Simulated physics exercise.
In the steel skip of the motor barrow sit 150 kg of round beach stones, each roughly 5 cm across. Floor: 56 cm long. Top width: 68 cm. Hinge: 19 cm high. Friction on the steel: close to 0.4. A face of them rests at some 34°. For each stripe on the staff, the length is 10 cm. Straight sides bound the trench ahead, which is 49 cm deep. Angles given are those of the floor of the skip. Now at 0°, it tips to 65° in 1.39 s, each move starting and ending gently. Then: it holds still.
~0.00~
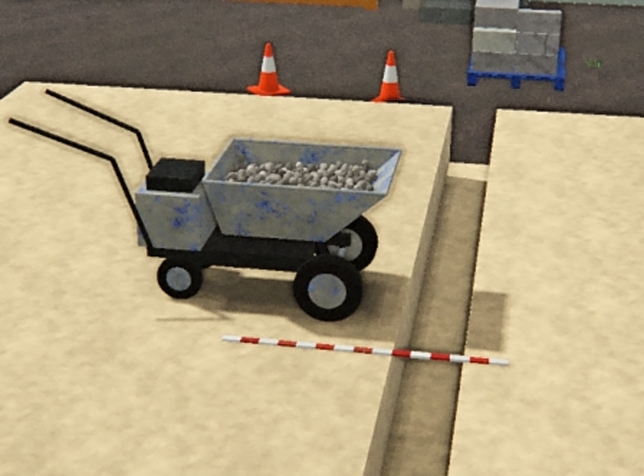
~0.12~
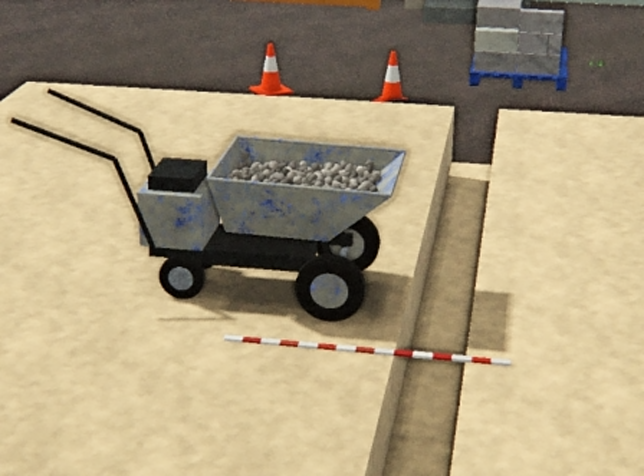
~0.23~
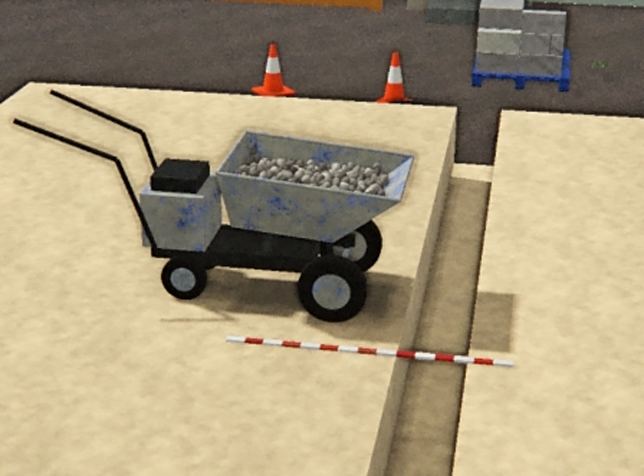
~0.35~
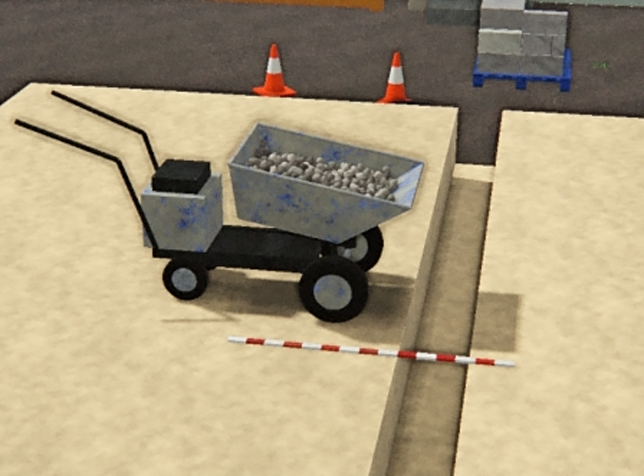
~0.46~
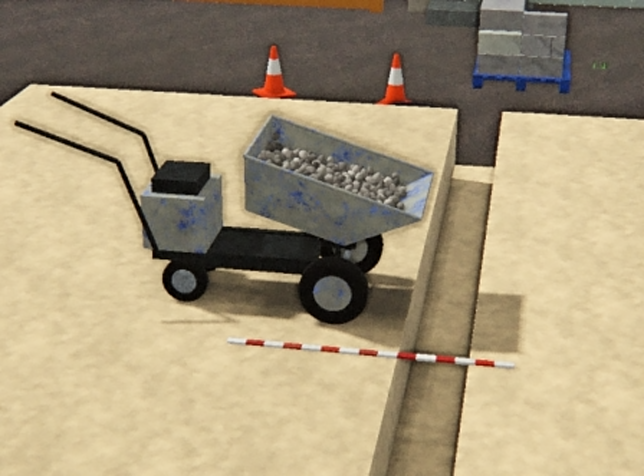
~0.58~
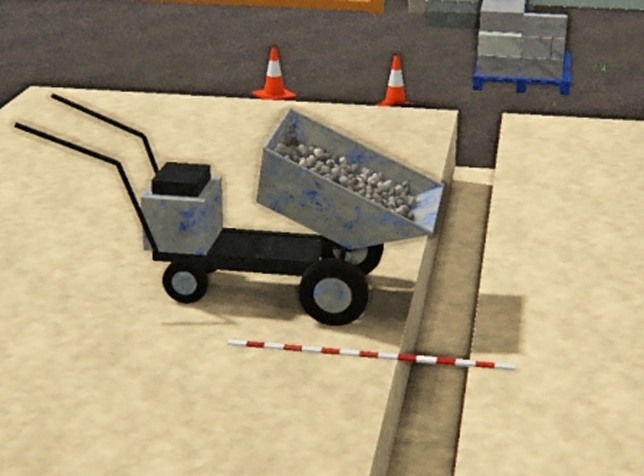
On a sandy work site beside a straight trench, a motor barrow stands with its blue-flecked steel skip level and full of round stones. The skip's rear begins to lift slightly, then rises steadily, tilting the skip down to the right toward the trench, while the wheels stay in place.
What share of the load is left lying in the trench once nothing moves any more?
About 31 per cent.
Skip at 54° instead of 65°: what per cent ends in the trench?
Share in trench: Approx. 40%.
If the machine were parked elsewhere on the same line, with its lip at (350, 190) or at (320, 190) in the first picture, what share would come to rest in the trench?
I'd say some 80 per cent and some 100 per cent.
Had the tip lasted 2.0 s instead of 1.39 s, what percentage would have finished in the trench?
Roughly 35% would finish there.
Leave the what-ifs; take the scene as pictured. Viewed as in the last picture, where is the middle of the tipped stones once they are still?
About (512, 308).
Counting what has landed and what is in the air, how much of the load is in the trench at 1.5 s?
I'd put it near 5 per cent.
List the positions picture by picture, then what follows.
In the first picture, the skip is at 0°, its lip at (387, 194); the top of the load is at (336, 173).
The second picture shows lip at (391, 196), floor tilted 1°, highest stones at (304, 168); the stones move at 0.2 m/s on average.
In the third picture, the skip is at 5°, its lip at (400, 201); the top of the load is at (266, 164); the stones move at 0.3 m/s on average.
The fourth picture shows lip at (411, 208), floor tilted 10°, highest stones at (268, 157); the stones move at 0.5 m/s on average.
The fifth picture shows lip at (421, 219), floor tilted 17°, highest stones at (276, 150); the stones move at 0.6 m/s on average.
The sixth picture shows lip at (432, 233), floor tilted 25°, highest stones at (290, 143); the stones move at 0.6 m/s on average.
After 1.0 s the floor is at 55°; 100 % in the skip; the foremost stones are at (456, 269).
After 1.5 s the floor is at 65°; 53 % in the skip, 6 % in the trench, 41 % past the trench; the foremost stones are at (557, 317).
After 1.8 s the floor is at 65°; 17 % in the skip, 15 % in the trench, 69 % past the trench; the foremost stones are at (643, 314).
After 3.8 s the floor is at 65°; 0 % in the skip, 31 % in the trench, 69 % past the trench; the foremost stones are past the picture's edge.
